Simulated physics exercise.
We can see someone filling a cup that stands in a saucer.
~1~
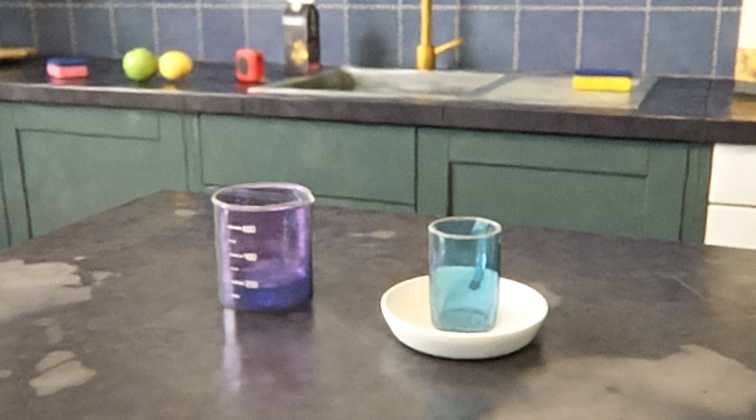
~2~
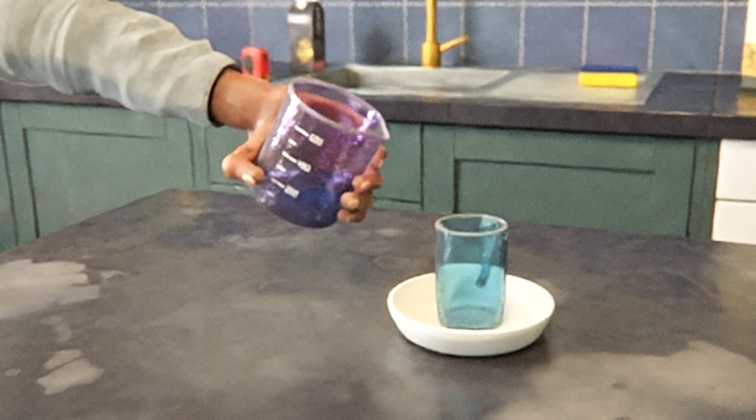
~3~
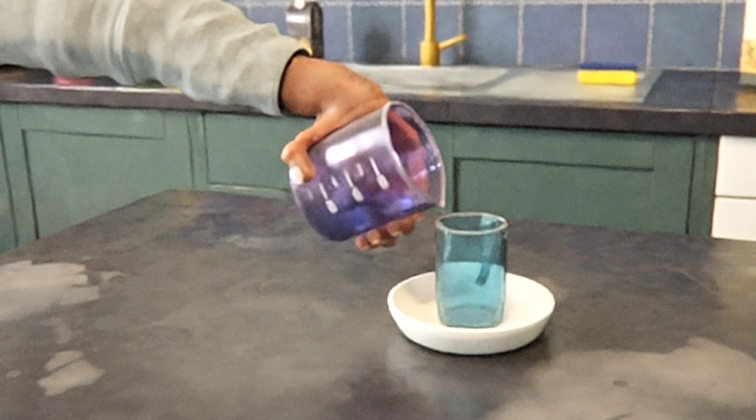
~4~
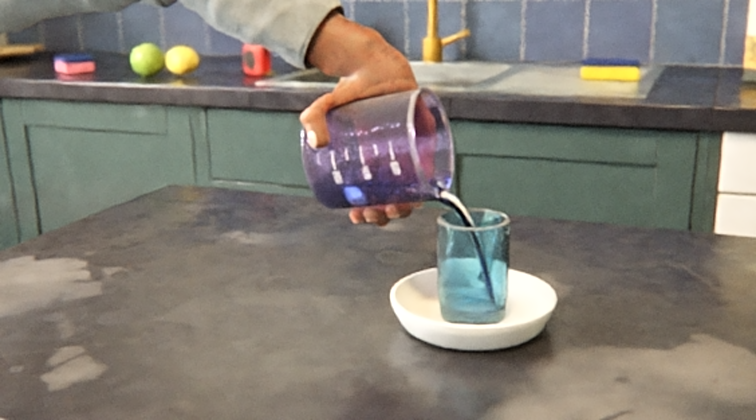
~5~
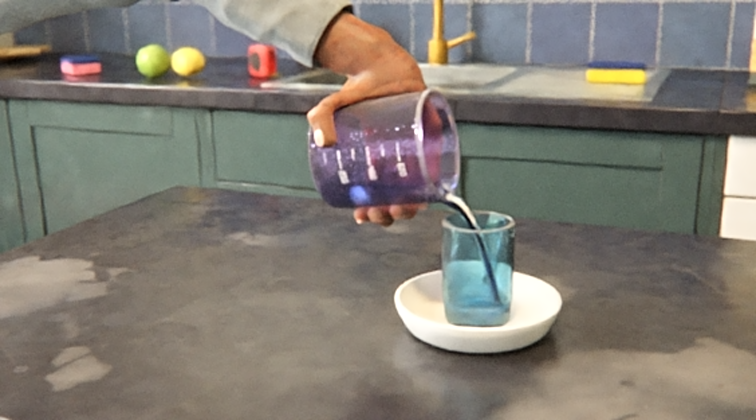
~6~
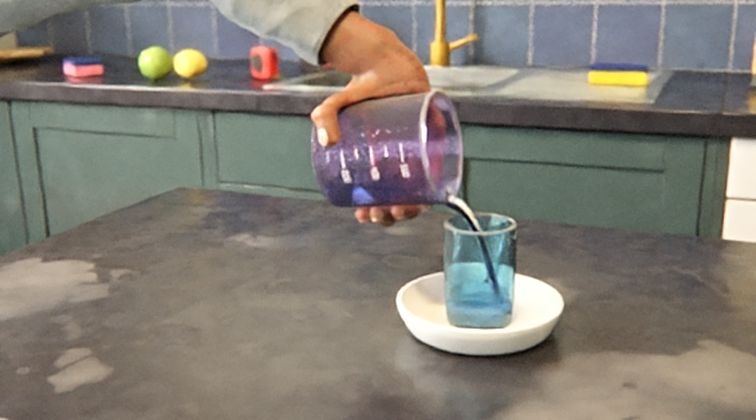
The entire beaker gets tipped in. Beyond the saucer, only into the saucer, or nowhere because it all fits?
Nowhere, it all fits.
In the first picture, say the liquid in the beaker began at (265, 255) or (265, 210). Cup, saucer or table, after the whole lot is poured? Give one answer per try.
One after the other: Saucer too, on to the top.
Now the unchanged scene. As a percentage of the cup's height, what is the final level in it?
70 %.
Shortly, the cup is about half full; the saucer is dry.
Then, the cup is about two thirds full; the saucer is dry.
At the finish, the cup is about two thirds full; the saucer is dry.
